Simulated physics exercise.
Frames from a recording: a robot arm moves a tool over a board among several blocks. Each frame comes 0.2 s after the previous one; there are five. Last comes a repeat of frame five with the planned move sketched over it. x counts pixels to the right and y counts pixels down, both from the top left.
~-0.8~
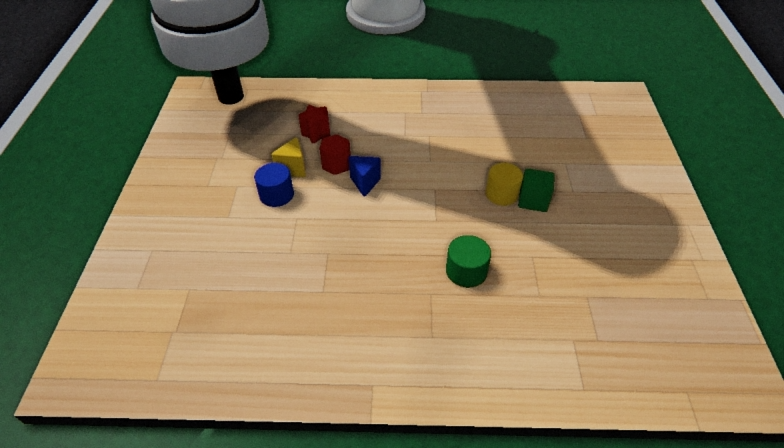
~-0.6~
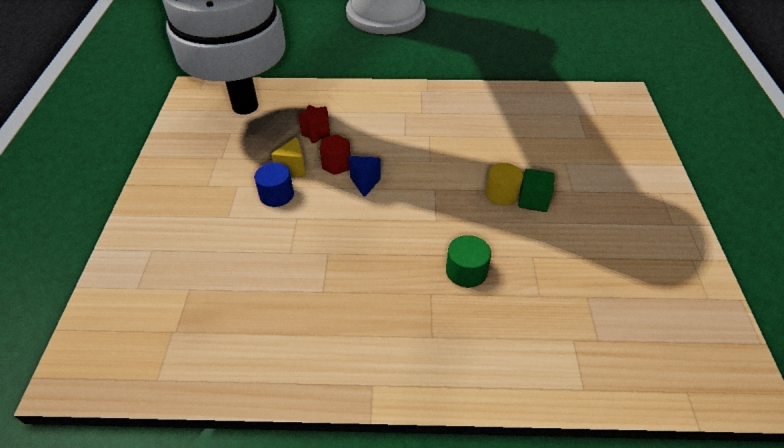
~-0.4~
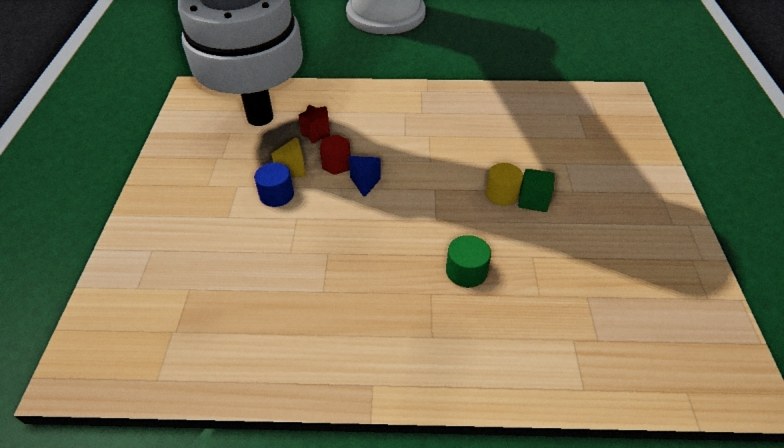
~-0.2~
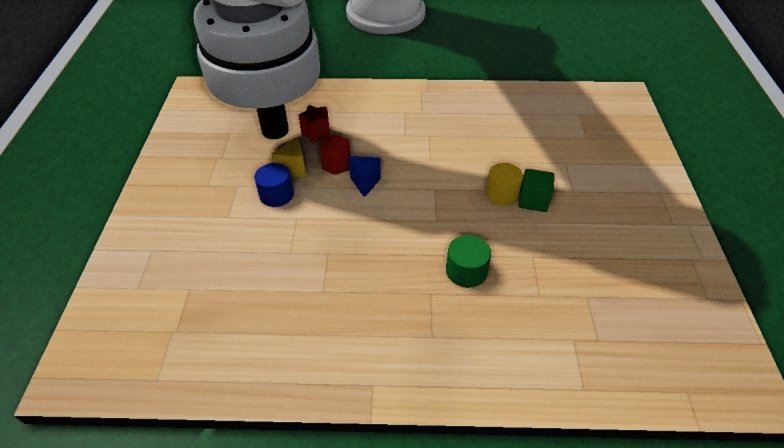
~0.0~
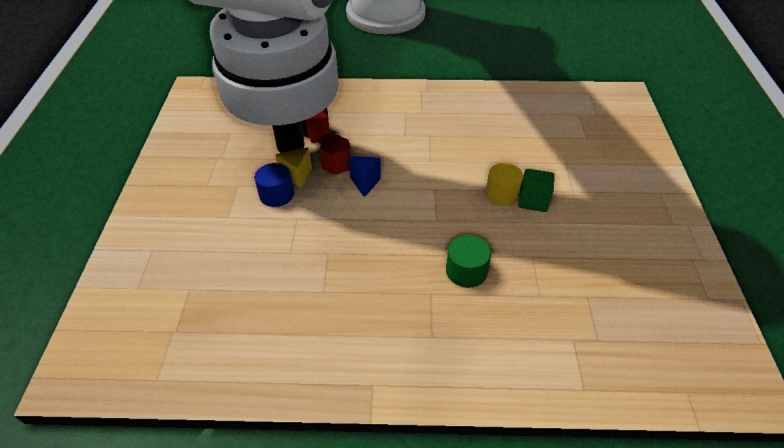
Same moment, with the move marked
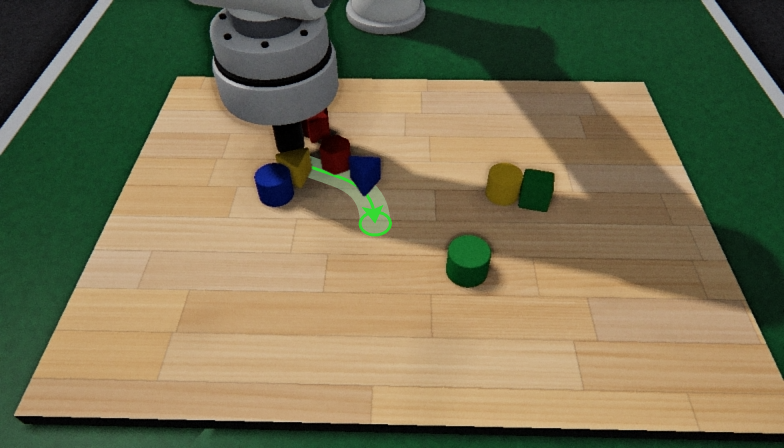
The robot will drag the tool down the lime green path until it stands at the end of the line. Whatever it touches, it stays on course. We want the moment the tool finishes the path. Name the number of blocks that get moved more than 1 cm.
Expect three or more.
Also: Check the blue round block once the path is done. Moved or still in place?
It keeps its spot.
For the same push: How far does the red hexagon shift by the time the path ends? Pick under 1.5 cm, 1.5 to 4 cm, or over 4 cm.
Between 1.5 and 4 cm.
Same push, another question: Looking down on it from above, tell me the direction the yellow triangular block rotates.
Seen from overhead, it turns clockwise.
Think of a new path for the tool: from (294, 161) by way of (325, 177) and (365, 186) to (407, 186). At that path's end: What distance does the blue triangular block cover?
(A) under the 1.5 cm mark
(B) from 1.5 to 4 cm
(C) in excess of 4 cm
Correct choice: C.
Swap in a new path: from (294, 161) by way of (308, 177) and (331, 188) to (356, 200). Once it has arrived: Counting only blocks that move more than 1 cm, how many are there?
That makes 1 block.
Drawn move, from (294, 161) via (330, 174) and (364, 192), ending at (375, 223).
What follows on the original path. One third of the way, tool (329, 159); yellow triangular block (302, 163), turned 45° clockwise; red hexagon (354, 144), turned 45° anticlockwise.
Two thirds of the way, tool (363, 177); yellow triangular block (302, 163), turned 45° clockwise; red hexagon (362, 143), turned 65° anticlockwise; blue triangular block (388, 170), turned 10° clockwise.
At the end, tool (375, 209); blue round block still; yellow triangular block (302, 163), turned 45° clockwise; red hexagon (362, 143), turned 65° anticlockwise; blue triangular block (392, 171).
